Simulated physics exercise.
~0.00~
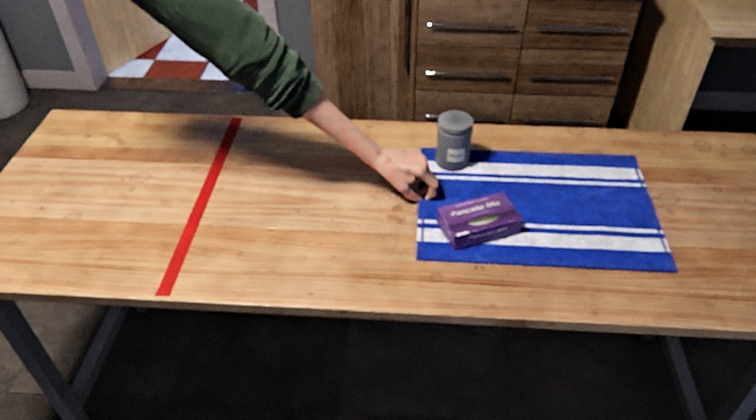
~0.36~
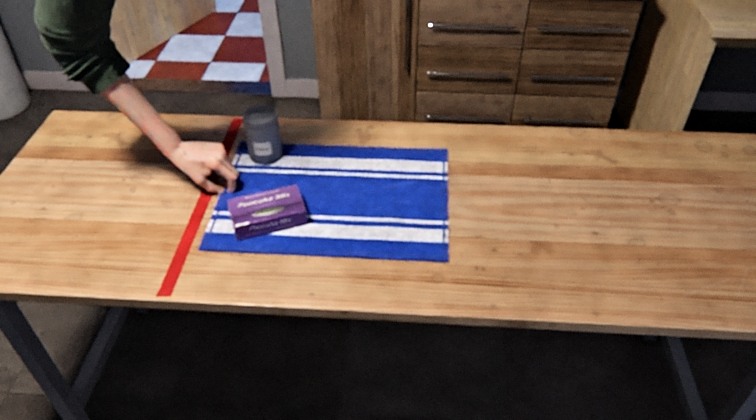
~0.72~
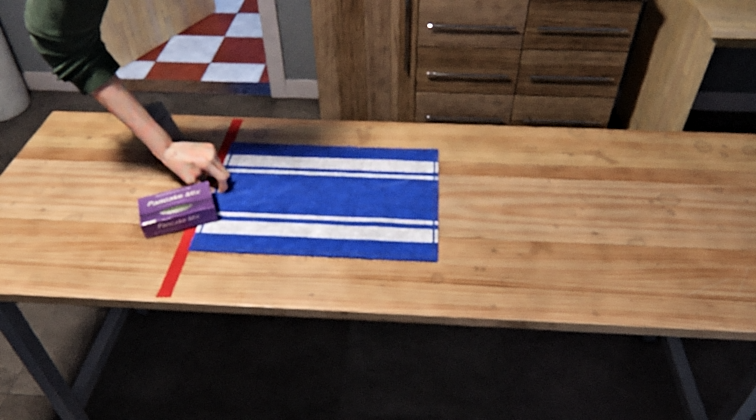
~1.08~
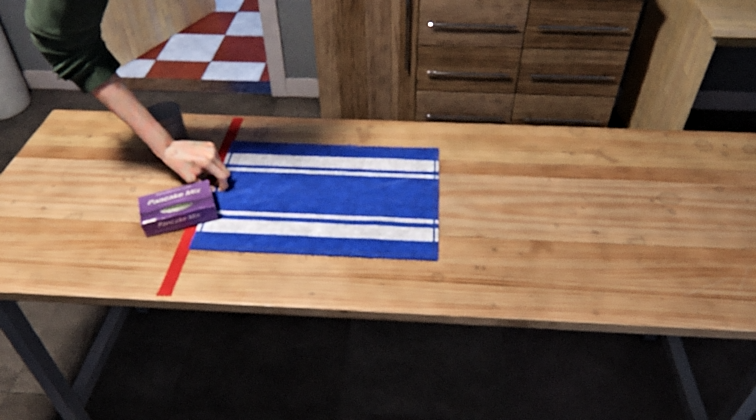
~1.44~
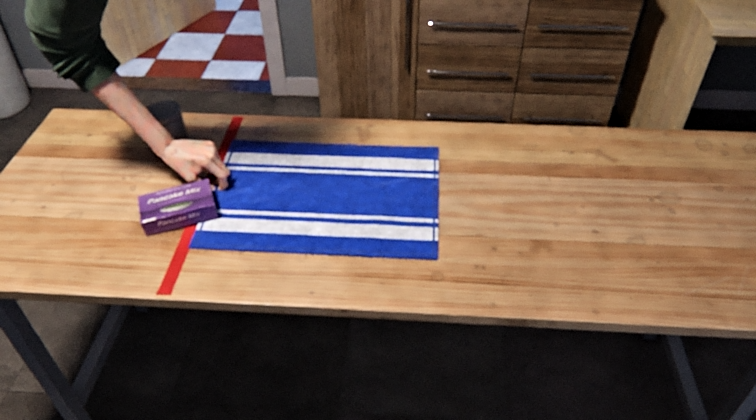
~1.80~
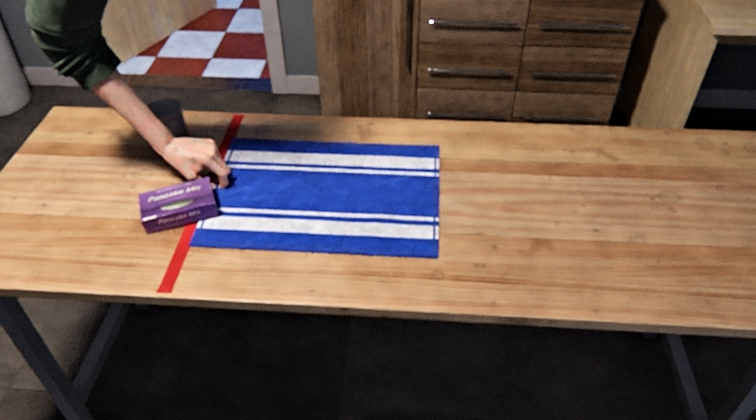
A hand in a green sleeve dragged a blue and white place mat left across a wooden table and stopped at a red strip of tape, and the purple packet and grey jar riding on it slid off the front, ending upright beyond its edge.
